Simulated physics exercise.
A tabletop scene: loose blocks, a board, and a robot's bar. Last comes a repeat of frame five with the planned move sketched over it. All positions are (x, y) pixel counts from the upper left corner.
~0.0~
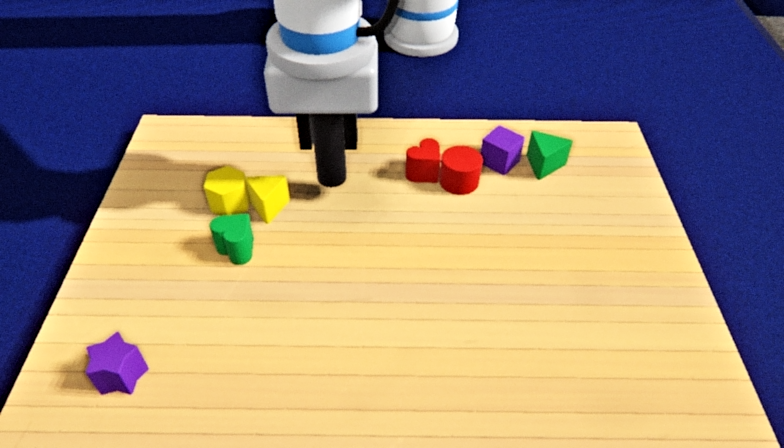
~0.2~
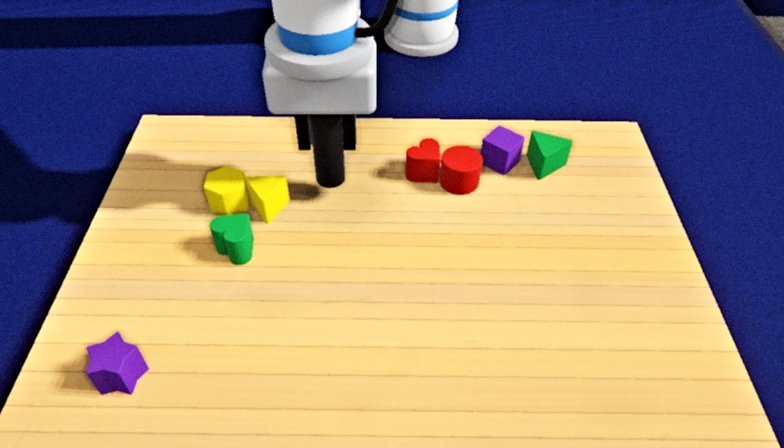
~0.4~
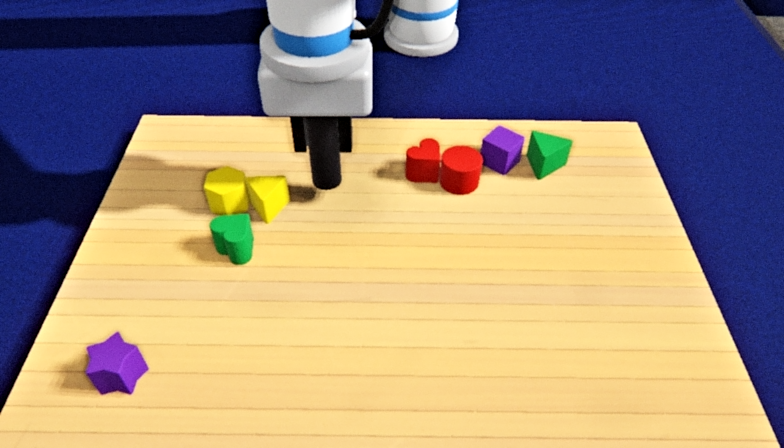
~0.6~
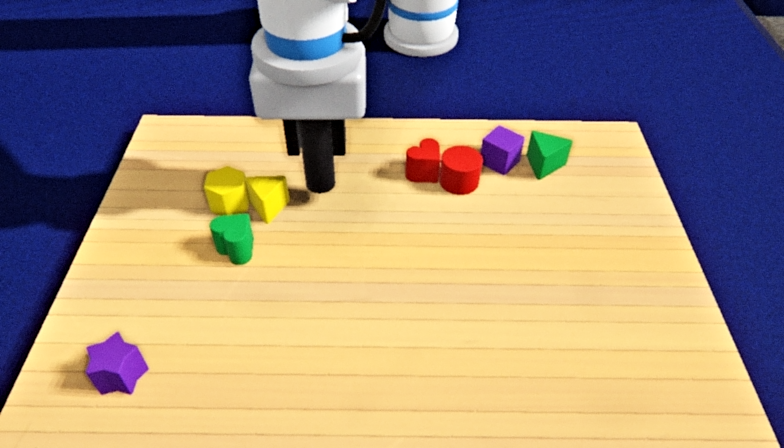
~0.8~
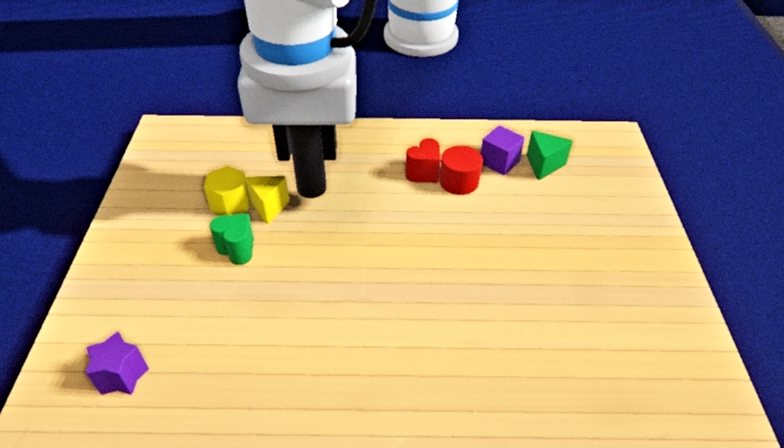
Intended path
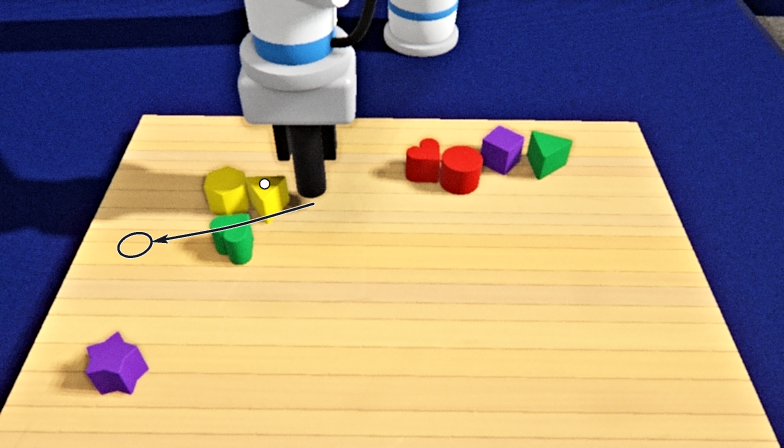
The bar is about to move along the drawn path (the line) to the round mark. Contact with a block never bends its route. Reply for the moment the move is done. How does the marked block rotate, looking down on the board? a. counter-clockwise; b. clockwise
I choose b.
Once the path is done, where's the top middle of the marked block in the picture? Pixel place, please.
Its top middle will sit at (234, 180).
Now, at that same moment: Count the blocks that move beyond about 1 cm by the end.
Two blocks move.
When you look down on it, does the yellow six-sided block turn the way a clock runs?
No, that is not what happens.
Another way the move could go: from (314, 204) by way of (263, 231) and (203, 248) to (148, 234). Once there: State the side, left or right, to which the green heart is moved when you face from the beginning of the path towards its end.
It goes toward the left-hand side.
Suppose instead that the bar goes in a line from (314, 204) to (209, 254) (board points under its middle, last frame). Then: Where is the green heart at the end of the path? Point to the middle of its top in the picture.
Final place: (194, 257).
Path on the board, from (314, 204) over (228, 227) to (135, 245); the dot is on the yellow triangular piece.
What follows on the original path. One third of the way, bar (254, 205); yellow six-sided block (203, 178), turned 15° anticlockwise; yellow triangular piece (237, 181), turned 30° clockwise.
Two thirds of the way, bar (191, 219); yellow six-sided block (201, 177), turned 20° anticlockwise; yellow triangular piece (234, 180), turned 40° clockwise.
At the end, bar (128, 230); yellow six-sided block (201, 177), turned 20° anticlockwise; green heart in place; yellow triangular piece (234, 180), turned 40° clockwise.
